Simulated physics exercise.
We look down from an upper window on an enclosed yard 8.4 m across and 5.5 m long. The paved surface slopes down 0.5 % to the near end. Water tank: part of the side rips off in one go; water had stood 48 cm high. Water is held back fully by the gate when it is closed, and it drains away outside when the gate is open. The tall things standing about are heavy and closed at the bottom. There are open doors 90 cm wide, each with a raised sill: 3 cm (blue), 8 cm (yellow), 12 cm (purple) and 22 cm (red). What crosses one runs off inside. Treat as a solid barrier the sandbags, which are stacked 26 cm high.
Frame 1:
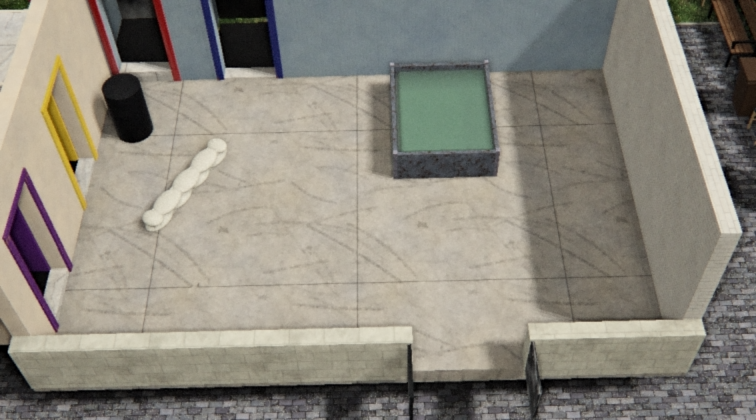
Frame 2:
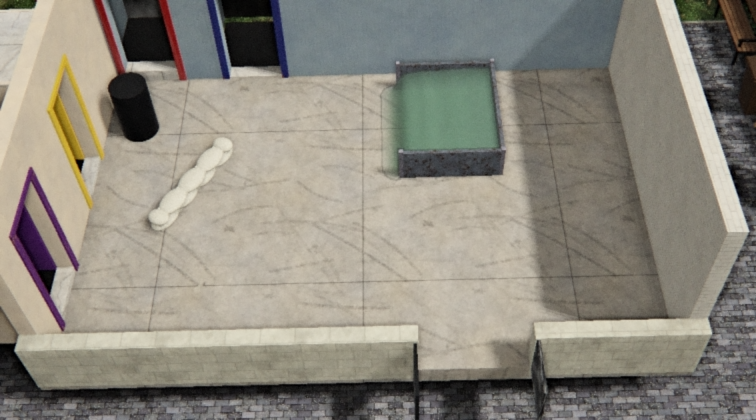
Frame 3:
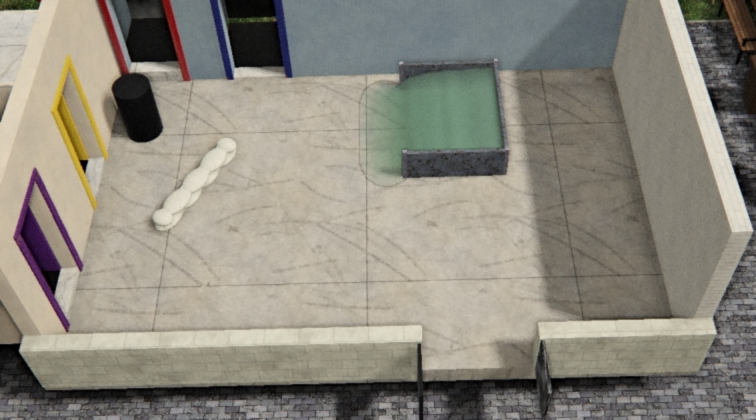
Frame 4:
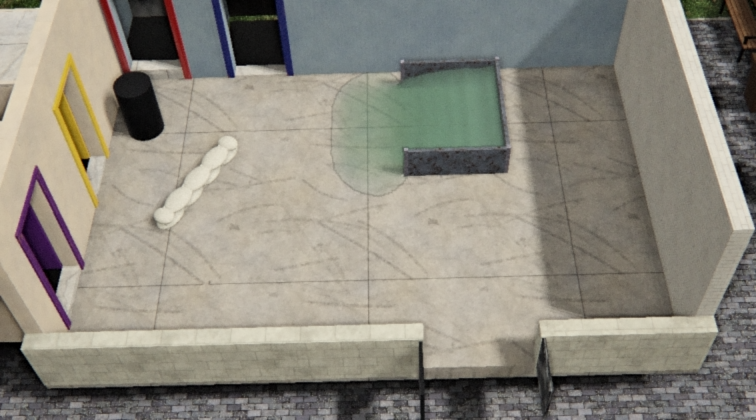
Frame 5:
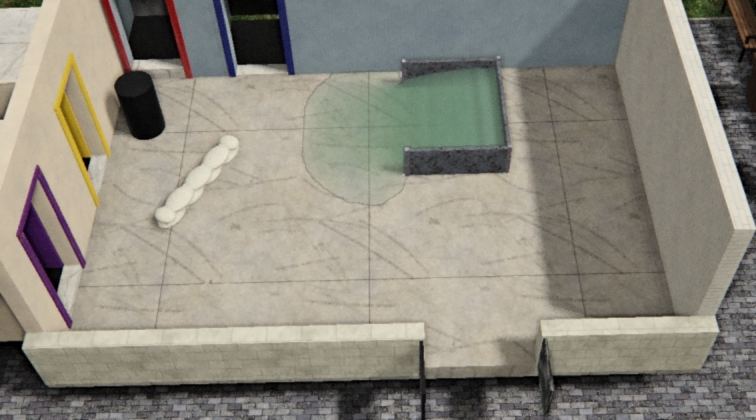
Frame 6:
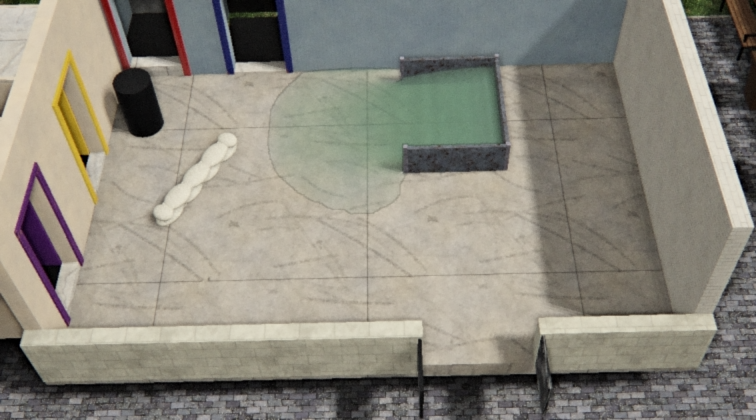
Walled yard seen from above, green water pouring from the open left side of a tank and spreading leftward across paving.
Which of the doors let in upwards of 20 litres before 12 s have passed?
At the blue door the limit will be crossed; at the yellow door the limit will not be crossed; at the purple door the limit will not be crossed; at the red door the limit will not be crossed.
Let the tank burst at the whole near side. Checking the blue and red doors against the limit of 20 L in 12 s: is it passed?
For blue, too little; for red, too little.
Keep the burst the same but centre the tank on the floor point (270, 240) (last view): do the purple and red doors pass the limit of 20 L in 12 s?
Purple: Too much; red: Within limit.
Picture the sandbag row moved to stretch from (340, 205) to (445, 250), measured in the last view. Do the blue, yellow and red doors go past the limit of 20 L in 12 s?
So then blue is beyond it, yellow is beyond it and red is inside it.
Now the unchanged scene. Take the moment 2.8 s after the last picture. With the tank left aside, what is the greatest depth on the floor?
Max depth: About 24 centimetres.
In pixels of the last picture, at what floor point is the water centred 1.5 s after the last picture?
I'd put it close to (321, 134).
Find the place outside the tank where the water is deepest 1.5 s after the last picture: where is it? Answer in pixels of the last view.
In the final picture, near (124, 80).
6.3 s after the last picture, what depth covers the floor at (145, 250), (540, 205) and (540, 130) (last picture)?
Listed order: 7 / 0 / 0 cm.
Then, 0.7 s after the last picture water covers 25 % of the floor and is deepest (22 cm) near (240, 155); blue door 6 cm at the sill, 0 L in, yellow door not reached, purple door not reached, red door not reached.
Then, 1.5 s after the last picture water covers 35 % of the floor and is deepest (26 cm) near (124, 80); blue door 7 cm at the sill, 5 L in, yellow door 2 cm at the sill, 0 L in, purple door not reached, red door 7 cm at the sill, 0 L in.
Then, 2.8 s after the last picture water covers 45 % of the floor and is deepest (24 cm) near (115, 118); blue door 5 cm at the sill, 17 L in, yellow door 8 cm at the sill, 0 L in, purple door 6 cm at the sill, 0 L in, red door 21 cm at the sill, 4 L in.
Then, 6.3 s after the last picture water covers 55 % of the floor and is deepest (12 cm) near (76, 291); blue door 5 cm at the sill, 37 L in, yellow door 5 cm at the sill, 1 L in, purple door 12 cm at the sill, 2 L in, red door 5 cm at the sill, 5 L in.
Then, 11.3 s after the last picture water covers 85 % of the floor and is deepest (6 cm) near (61, 357); blue door 1 cm at the sill, 42 L in, yellow door 3 cm at the sill, 2 L in, purple door 5 cm at the sill, 3 L in, red door 2 cm at the sill, 5 L in.
